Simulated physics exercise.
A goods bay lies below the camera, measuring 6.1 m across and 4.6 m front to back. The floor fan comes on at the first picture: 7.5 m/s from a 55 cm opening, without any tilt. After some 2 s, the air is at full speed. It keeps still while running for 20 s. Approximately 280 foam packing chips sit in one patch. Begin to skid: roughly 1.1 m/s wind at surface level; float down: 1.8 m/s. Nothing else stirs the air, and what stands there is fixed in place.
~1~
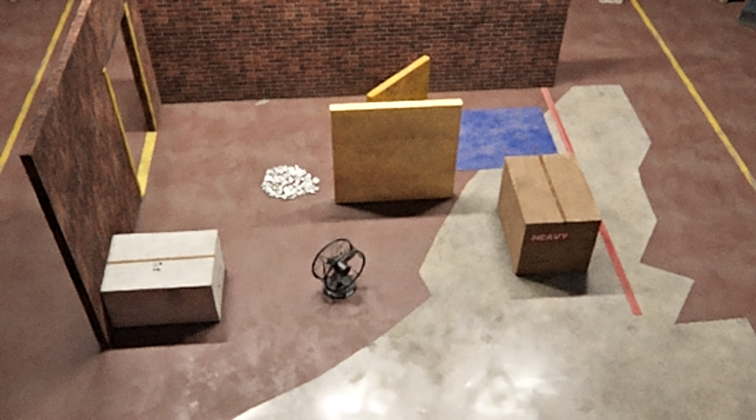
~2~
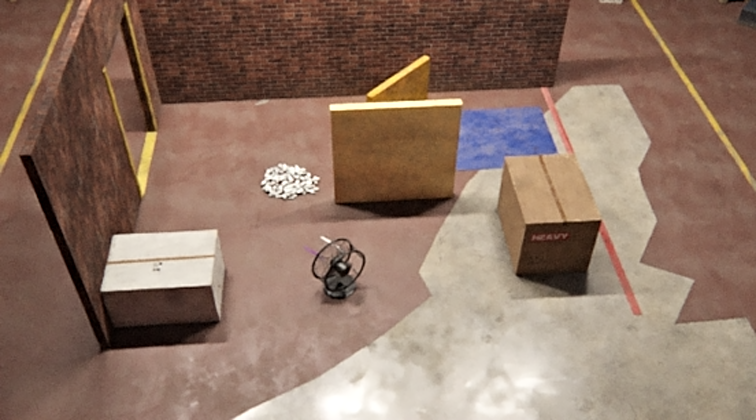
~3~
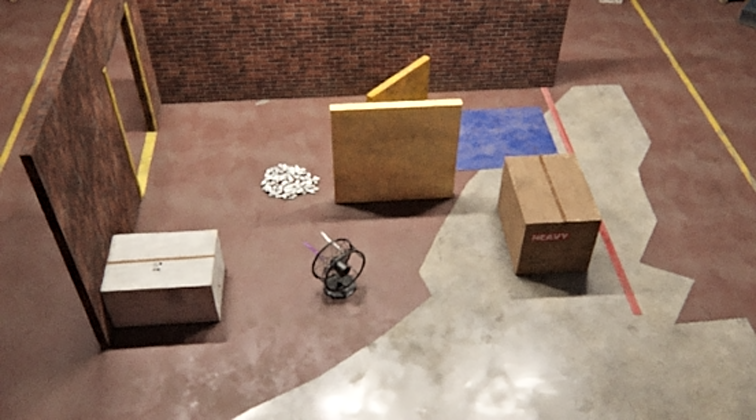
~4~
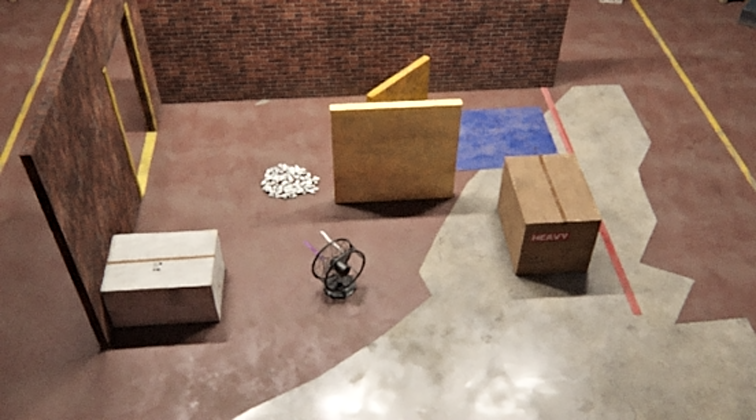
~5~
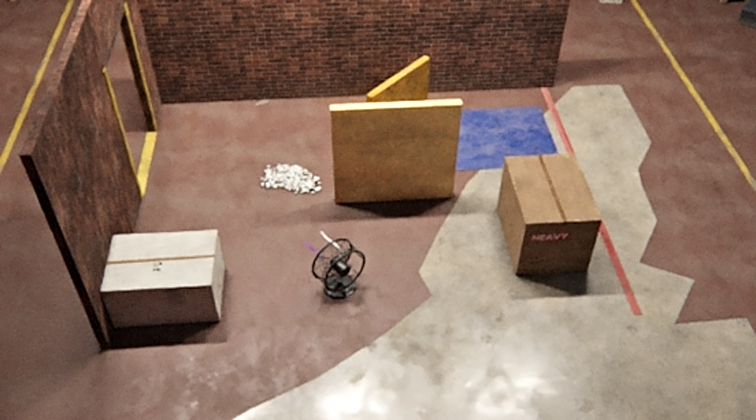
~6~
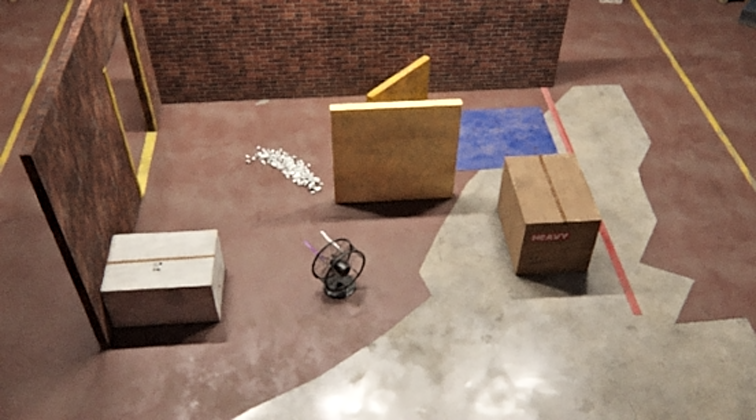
Goods bay with a black floor fan facing a patch of white foam chips, still at first, then spreading back and leftward.
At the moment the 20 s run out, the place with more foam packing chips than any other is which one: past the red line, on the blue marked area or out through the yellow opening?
That is the red one.
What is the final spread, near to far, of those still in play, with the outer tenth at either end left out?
Roughly 1.6 m.
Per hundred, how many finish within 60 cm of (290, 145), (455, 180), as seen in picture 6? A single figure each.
First spot about 30 %, second about 0 %.
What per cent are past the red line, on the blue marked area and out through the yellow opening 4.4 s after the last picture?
0 % red, 0 % blue, 0 % yellow.
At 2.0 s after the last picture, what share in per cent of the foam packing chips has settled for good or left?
Close to 1 % of them.
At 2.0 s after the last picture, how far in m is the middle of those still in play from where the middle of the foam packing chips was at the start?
About 0.8 m.
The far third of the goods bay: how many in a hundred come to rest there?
It comes out near 40 in a hundred.
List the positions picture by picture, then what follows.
In the first frame, the middle of the foam packing chips is near (290, 183), none has stirred yet and the mouth of the floor fan is at (339, 265).
In the second frame, the middle of the foam packing chips is near (290, 183), none has stirred yet, the yellow opening is centred on (149, 162), the blue marked area is centred on (501, 137) and the red line is centred on (587, 183).
In the third frame, the middle of the foam packing chips is near (290, 183), none has stirred yet, the top of a screen is at (396, 105) and the top of a screen is at (399, 76).
In the fourth frame, the middle of the foam packing chips is near (290, 183) and none has stirred yet.
In the fifth frame, the middle of the foam packing chips is near (292, 180), the farthest in sight from the floor fan is at (269, 167) and about 35 % have left their places.
In the sixth frame, the middle of the foam packing chips is near (291, 167), the farthest in sight from the floor fan is at (259, 148) and about 75 % have left their places.
Then, 2.0 s after the last picture the count stands so, 0 % are out through the yellow opening, 0 % on the blue marked area and 0 % past the red line; the middle of those still in play is near (287, 151).
Then, 4.4 s after the last picture the count stands so, 0 % are out through the yellow opening, 0 % on the blue marked area and 0 % past the red line; the middle of those still in play is near (276, 132).
Then, 9.0 s after the last picture the count stands so, 0 % are out through the yellow opening, 0 % on the blue marked area and 21 % past the red line; the middle of those still in play is near (284, 139).
Then, 18.0 s after the last picture, at the end, 0 % are out through the yellow opening, 0 % on the blue marked area and 34 % past the red line; the middle of those still in play is near (285, 140).
